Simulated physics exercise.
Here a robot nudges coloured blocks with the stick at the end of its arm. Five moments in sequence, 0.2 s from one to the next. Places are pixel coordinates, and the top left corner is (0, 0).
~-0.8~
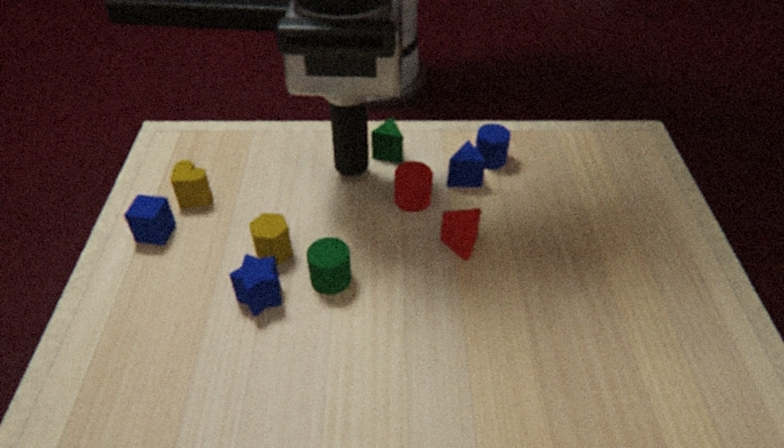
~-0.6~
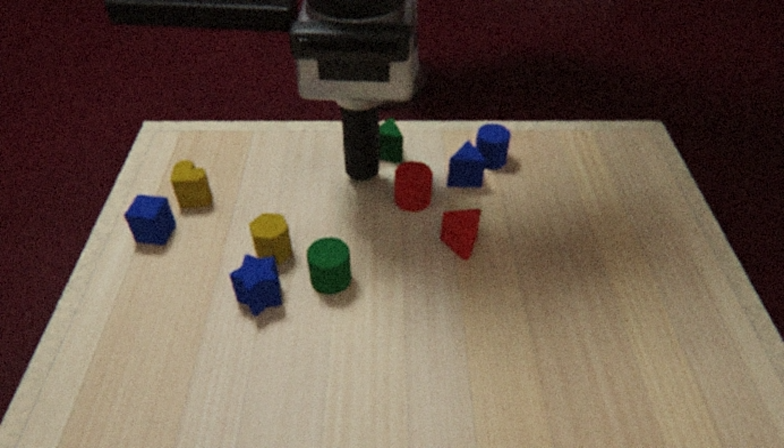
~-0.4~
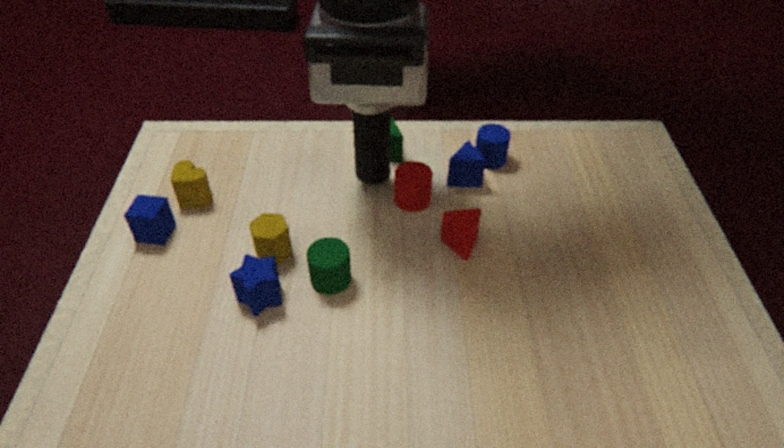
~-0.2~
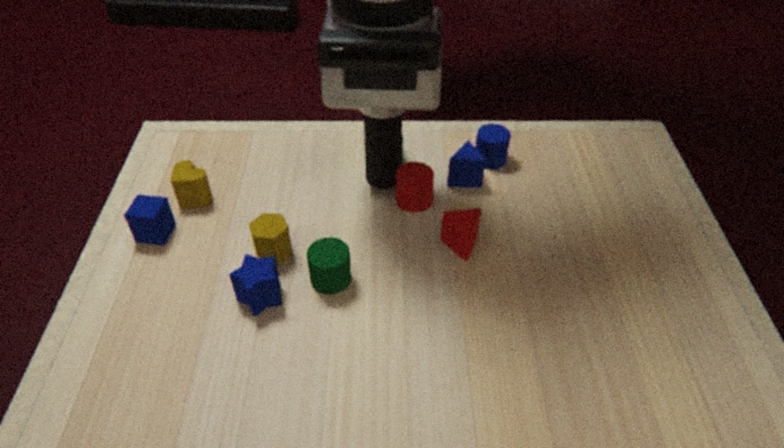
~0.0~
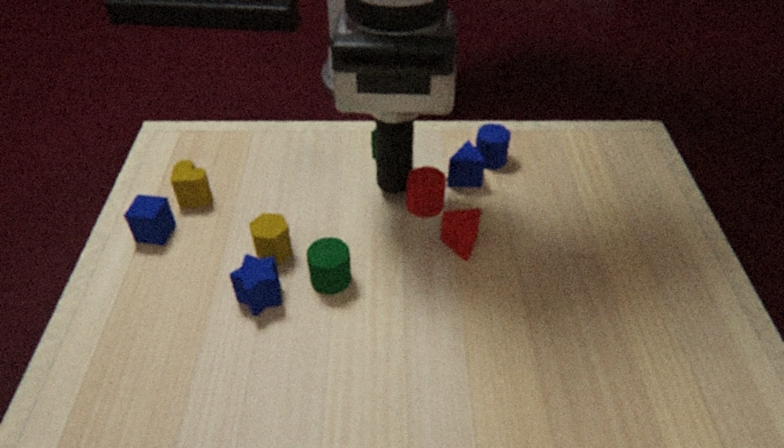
At the start, a robot arm holds its black stick just left of a red round block, among scattered blue, yellow, green and red blocks on a wooden board. The stick slides slowly right, passing in front of a green block, then nudges the red round block slightly right, toward the red triangular piece.
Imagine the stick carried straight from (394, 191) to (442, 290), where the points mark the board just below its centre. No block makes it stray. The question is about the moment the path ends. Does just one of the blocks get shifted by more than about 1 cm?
Going by the path, yes.
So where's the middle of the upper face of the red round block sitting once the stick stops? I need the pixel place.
Final place: (451, 193).
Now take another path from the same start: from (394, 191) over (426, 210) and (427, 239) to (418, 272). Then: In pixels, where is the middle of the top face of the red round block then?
It will likely be found at (473, 199).
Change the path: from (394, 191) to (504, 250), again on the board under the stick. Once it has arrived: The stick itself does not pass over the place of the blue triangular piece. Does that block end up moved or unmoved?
Stays put.
The first path, step by step. One third of the way, stick (409, 212); red round block (449, 192).
Two thirds of the way, stick (425, 245); red round block (451, 193).
At the end, stick (443, 281); red round block (451, 193); red triangular piece in place.
